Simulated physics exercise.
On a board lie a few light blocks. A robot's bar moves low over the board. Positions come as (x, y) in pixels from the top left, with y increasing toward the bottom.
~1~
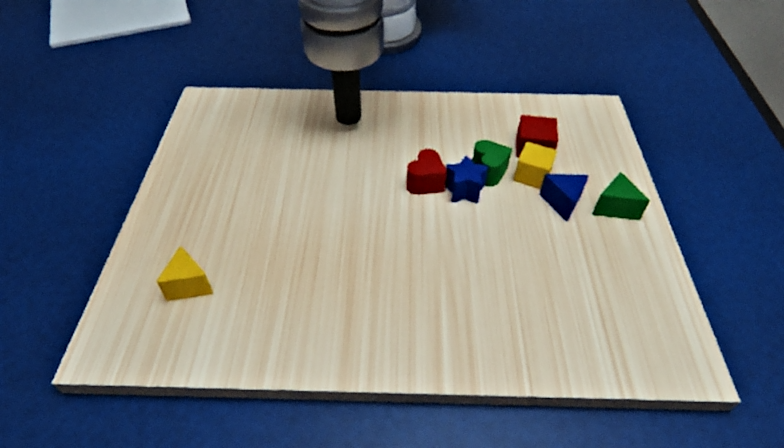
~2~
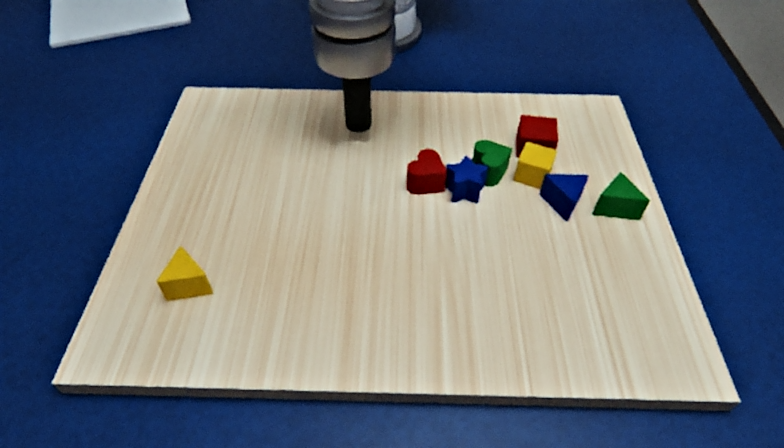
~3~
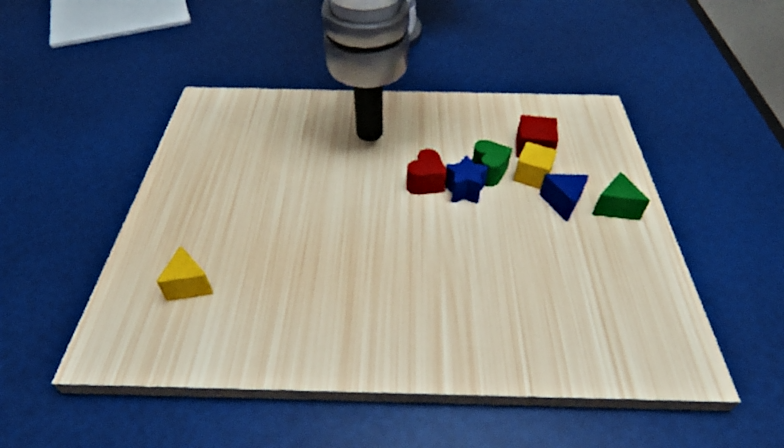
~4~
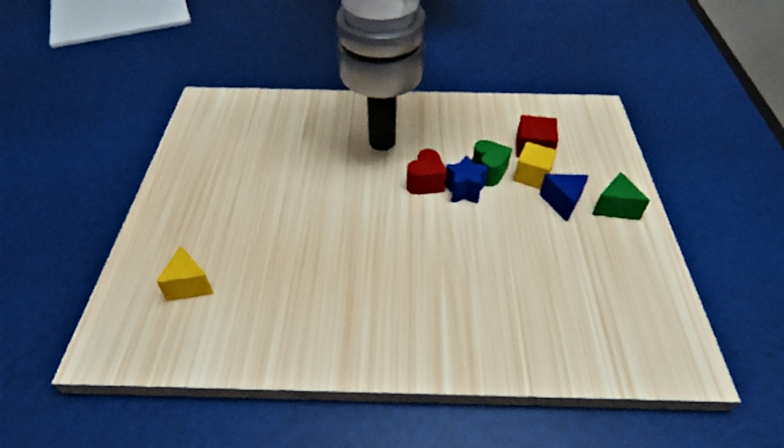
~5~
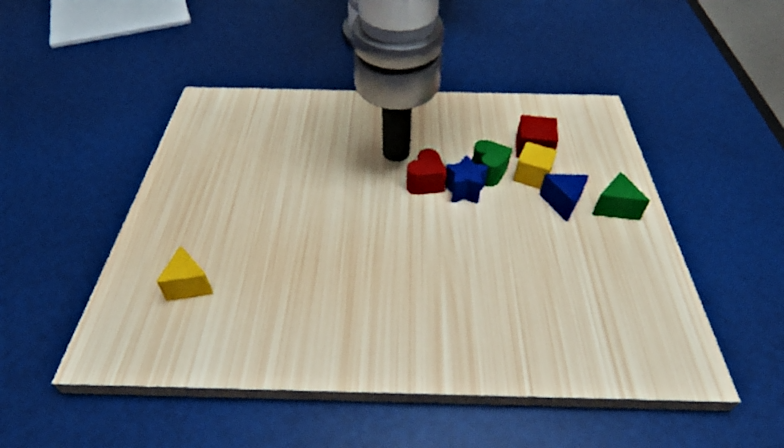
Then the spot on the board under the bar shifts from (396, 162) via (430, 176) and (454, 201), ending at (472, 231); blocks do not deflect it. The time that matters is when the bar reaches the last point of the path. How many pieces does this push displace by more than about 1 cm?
When the path ends, I think you'll find two blocks out of place by more than 1 cm.
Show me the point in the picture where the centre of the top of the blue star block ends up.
(499, 194)
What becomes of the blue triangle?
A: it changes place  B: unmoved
I'll go with B - unmoved.
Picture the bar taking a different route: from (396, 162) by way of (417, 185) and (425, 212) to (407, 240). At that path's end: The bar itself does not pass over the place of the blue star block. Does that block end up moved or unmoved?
At the moment the path ends, the blue star block no longer stands where it did.
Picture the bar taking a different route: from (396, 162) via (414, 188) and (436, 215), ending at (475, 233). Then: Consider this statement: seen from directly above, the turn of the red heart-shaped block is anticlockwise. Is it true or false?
That claim is true.
On the path given first. One third of the way, bar at (431, 167); red heart-shaped block at (438, 175), turned 45° clockwise; blue star block at (475, 177), turned 35° anticlockwise.
Two thirds of the way, bar at (455, 192); red heart-shaped block at (449, 201), turned 75° clockwise; blue star block at (491, 187), turned 100° anticlockwise.
At the end, bar at (473, 222); red heart-shaped block at (448, 220), turned 120° clockwise; blue star block at (499, 194), turned 155° anticlockwise; green heart-shaped block still; blue triangle still.
